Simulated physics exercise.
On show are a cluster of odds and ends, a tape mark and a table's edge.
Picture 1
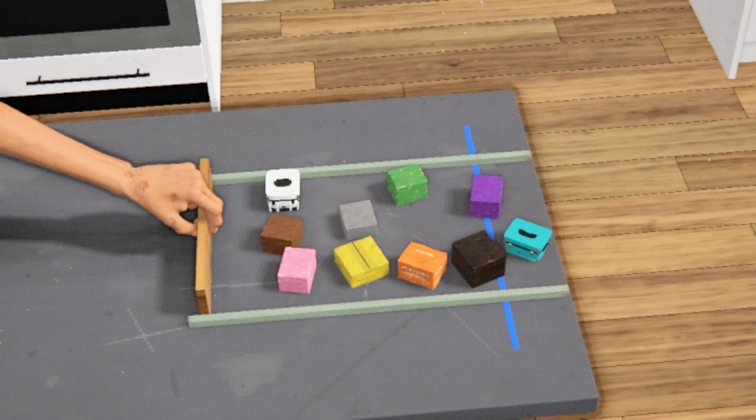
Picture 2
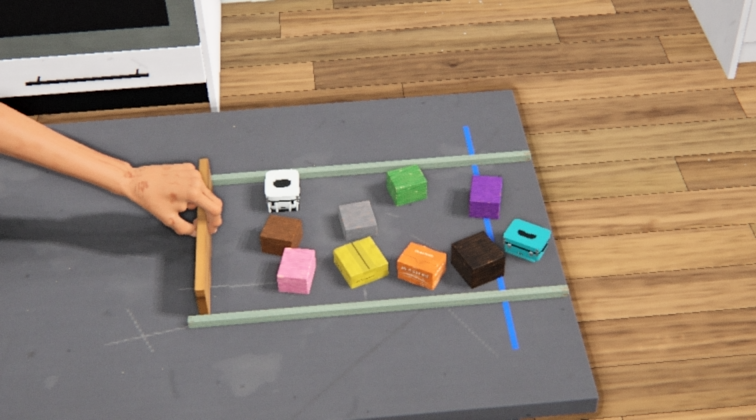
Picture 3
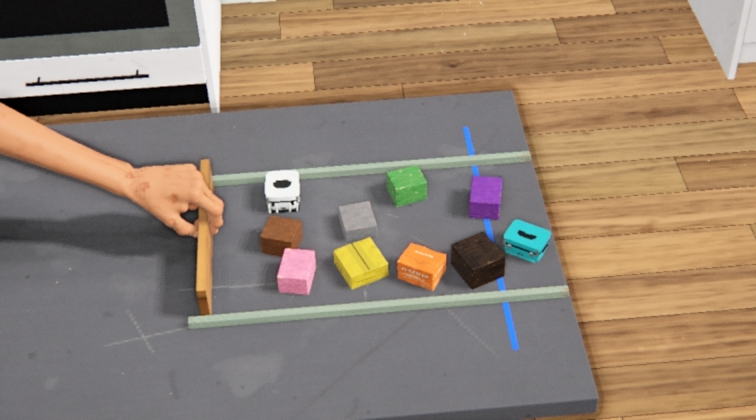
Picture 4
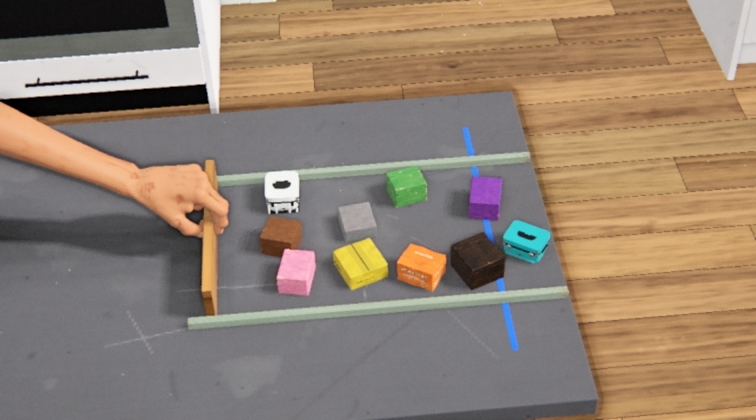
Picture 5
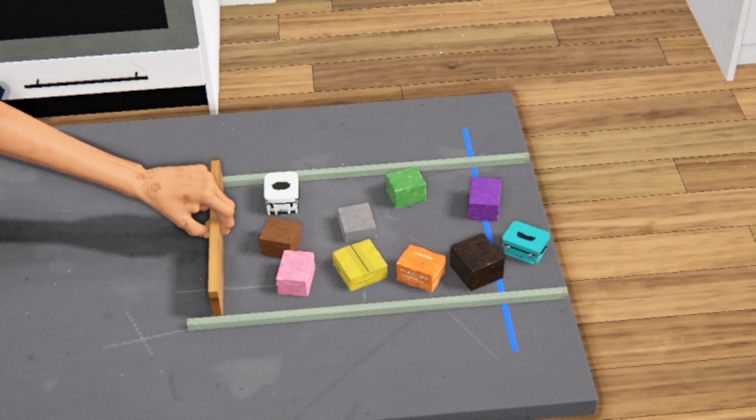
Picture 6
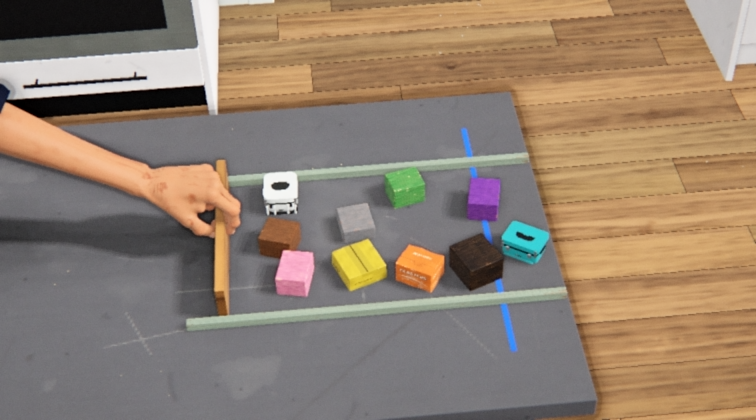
On a gray tabletop in a room with wooden flooring, a hand slides an upright wooden board slightly to the right between two pale green rails, while the colorful blocks and small cases near a blue tape line stay essentially still.
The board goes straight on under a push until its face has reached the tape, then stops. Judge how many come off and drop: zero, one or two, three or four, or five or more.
Three or four come off.
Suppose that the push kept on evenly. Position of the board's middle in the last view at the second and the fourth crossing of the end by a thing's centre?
At (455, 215) for the second, at (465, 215) for the fourth.
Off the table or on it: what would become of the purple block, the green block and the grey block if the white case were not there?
So: The purple block goes down, the green block does not drop, the grey block does not drop.
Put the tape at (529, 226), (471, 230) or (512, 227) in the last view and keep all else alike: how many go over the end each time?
In order: 7, 4 and 7.
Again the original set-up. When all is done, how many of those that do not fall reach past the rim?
I get 3.
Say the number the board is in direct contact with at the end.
The count in contact is 3.
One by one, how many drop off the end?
The number that fall is 4.
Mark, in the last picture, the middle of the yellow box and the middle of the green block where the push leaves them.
The yellow box settles near (548, 267); as for the green block, near (526, 180).
Soon after, none off yet; turquoise case at rest near (525, 244); purple block at rest near (484, 199); black block at rest near (476, 262).
After that, none off yet; turquoise case tilting a little near (558, 237); purple block at rest near (486, 199); black block displaced about its own width near (535, 251).
In the end, the number that fall off is three or four; gone, orange box, black block, purple block and turquoise case.
